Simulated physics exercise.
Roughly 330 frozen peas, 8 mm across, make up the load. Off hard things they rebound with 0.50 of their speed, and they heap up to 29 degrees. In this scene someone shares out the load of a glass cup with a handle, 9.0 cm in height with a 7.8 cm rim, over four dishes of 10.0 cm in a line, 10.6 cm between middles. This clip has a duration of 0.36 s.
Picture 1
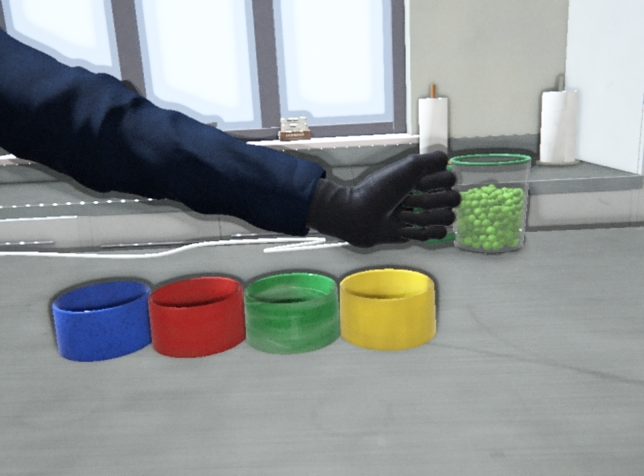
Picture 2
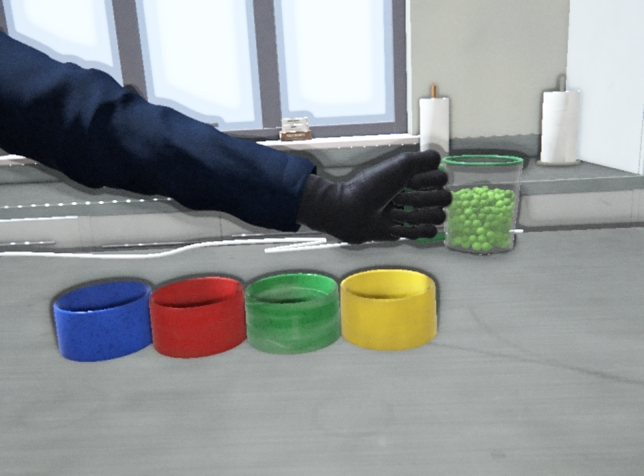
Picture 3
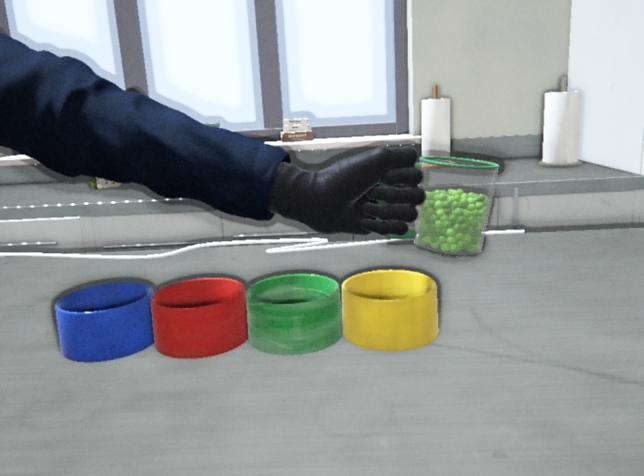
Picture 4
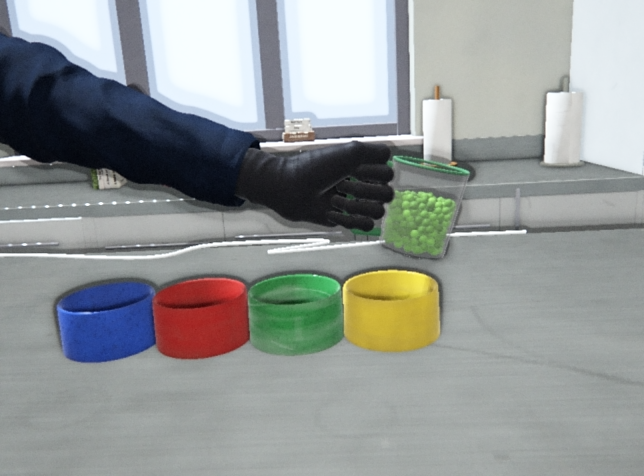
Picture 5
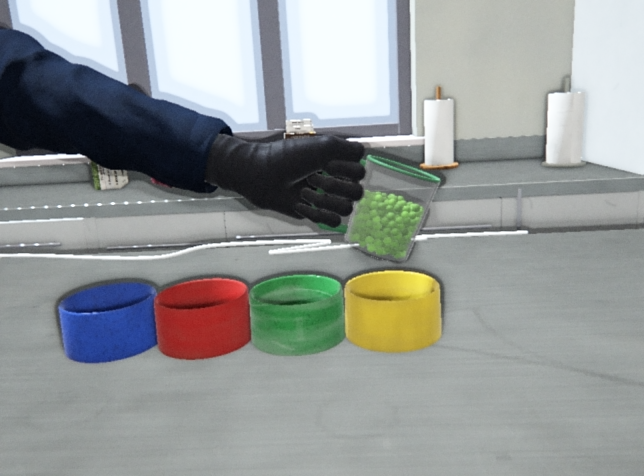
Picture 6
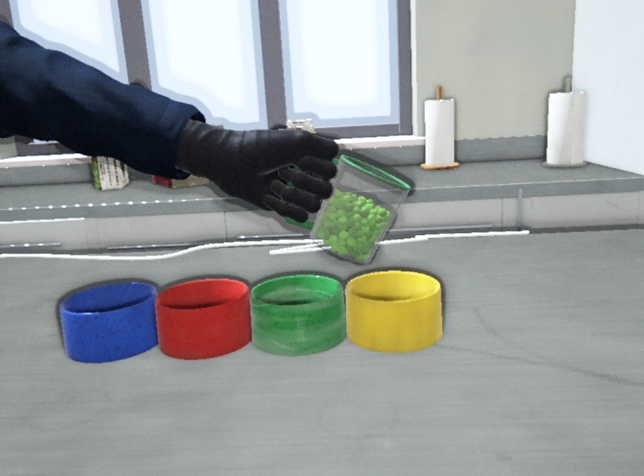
A black-gloved hand on a dark blue sleeve, reaching in from the left, carries a clear cup of small green balls leftward, tilting it gradually more toward the right. Below, blue, red, green and yellow round dishes stand in a row on a grey surface. The almost steady view faces a bright window, with two white rolls on the ledge at right.
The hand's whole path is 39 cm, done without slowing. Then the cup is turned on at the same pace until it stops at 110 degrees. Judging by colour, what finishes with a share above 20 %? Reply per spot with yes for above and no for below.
Red: Yes, above. Blue: No, below. Green: No, below. Yellow: No, below. Counter: No, below.
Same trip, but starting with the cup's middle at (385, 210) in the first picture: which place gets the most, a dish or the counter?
I'd say blue collects the most.
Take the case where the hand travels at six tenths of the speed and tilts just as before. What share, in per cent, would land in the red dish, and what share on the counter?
Shares - red 100, counter 0.
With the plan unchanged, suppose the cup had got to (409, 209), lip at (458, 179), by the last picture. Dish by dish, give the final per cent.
Red 100; blue 0; green 0; yellow 0.
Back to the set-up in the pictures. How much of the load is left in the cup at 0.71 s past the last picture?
100 %.
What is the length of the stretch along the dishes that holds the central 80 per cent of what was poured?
It covers some 6 centimetres of the row.
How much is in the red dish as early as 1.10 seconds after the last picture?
Estimate: Near 60 %.
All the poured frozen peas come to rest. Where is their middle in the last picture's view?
Somewhere around (208, 320) in the final frame.
Then, 0.43 s after the last picture, tilt 67 degrees; cup holds 100 %.
Then, 0.71 s after the last picture, tilt 93 degrees; cup holds 100 %.
Then, 1.10 s after the last picture, tilt 110 degrees; cup holds 40 %, red 60 %.
In the end, red 100 %, blue 0 %, green 0 %, yellow 0 %, counter 0 %.
